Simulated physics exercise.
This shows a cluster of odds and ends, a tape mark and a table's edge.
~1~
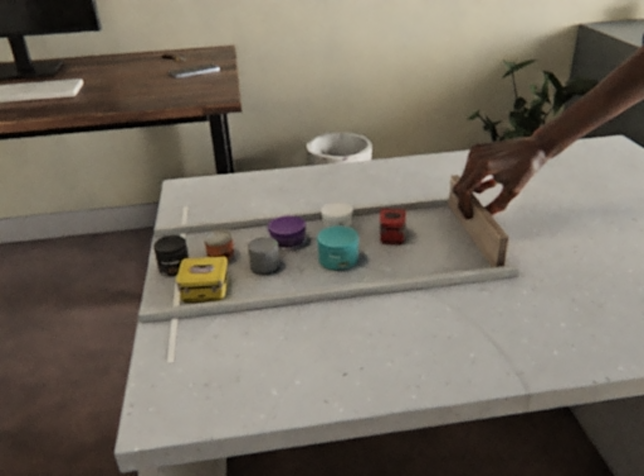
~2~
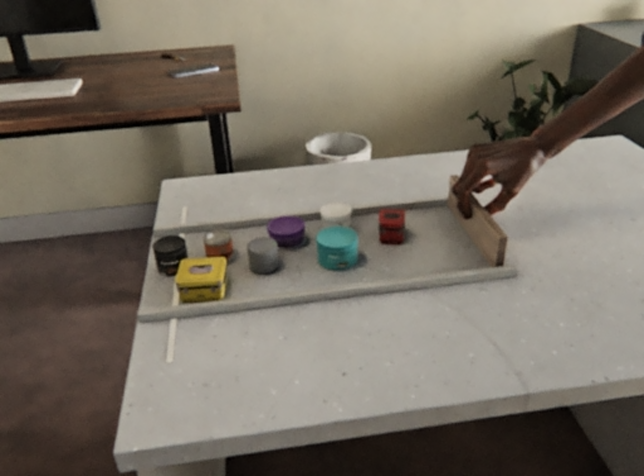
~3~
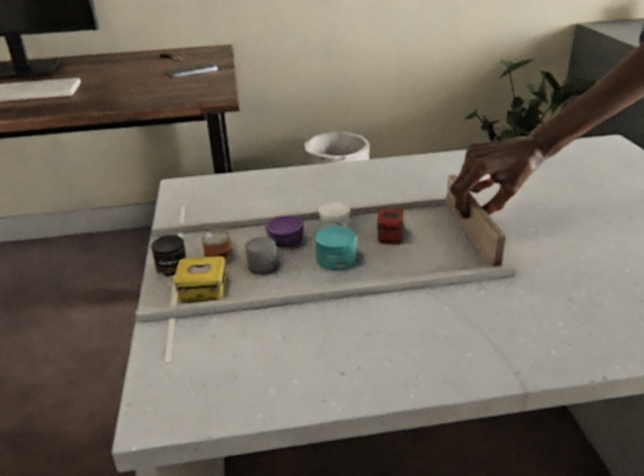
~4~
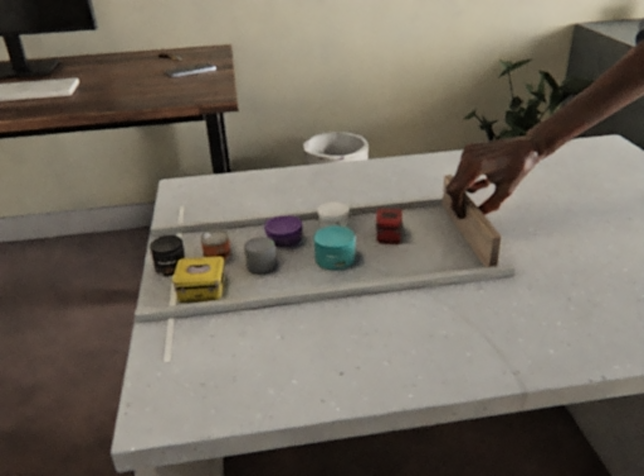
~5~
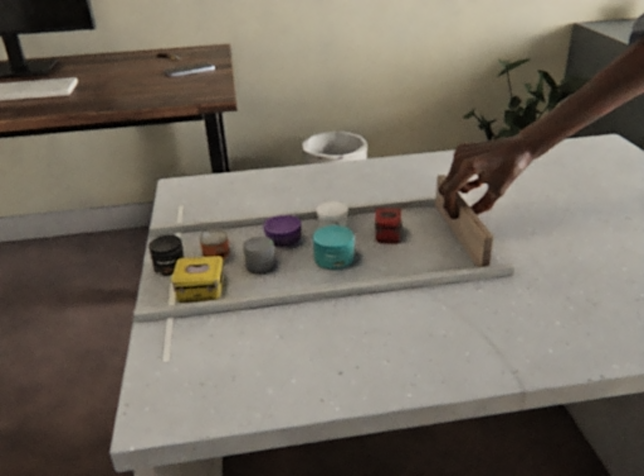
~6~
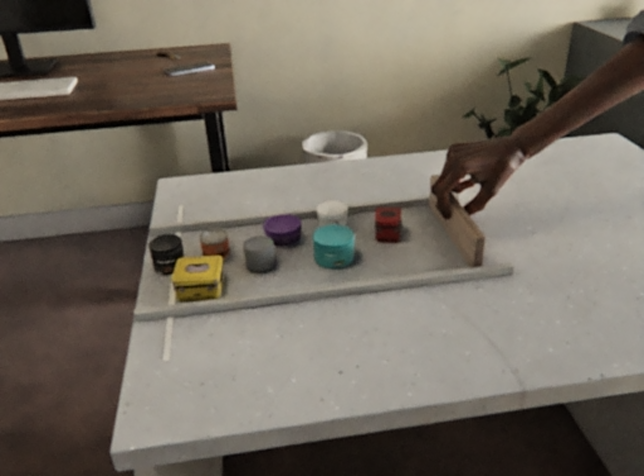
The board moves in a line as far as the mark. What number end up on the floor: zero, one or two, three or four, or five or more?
In the end the number that fall off is five or more.
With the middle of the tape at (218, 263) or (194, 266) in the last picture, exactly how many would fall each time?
The counts: 1 and 2.
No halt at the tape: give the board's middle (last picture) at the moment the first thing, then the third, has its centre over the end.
About (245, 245), then (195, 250).
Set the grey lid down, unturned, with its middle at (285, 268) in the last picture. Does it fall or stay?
From there it stays on.
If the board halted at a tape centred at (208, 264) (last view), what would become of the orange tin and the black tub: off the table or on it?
The orange tin comes down, the black tub comes down.
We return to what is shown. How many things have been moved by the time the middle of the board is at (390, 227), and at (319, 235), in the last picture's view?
At the one place 1, at the other 4.
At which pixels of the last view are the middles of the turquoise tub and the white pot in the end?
The turquoise tub stops around (151, 271); the white pot around (161, 232).
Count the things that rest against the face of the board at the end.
That makes 3.
A little later, none off yet; black tub at rest near (168, 255); yellow case at rest near (199, 278); orange tin at rest near (215, 245).
Next, none off yet; black tub moving near (163, 256); yellow case at rest near (199, 278); orange tin shifted about its own width near (193, 250).
When it is over, the number that fall off is five or more; down, purple tin, grey lid, orange tin, yellow case and black tub.
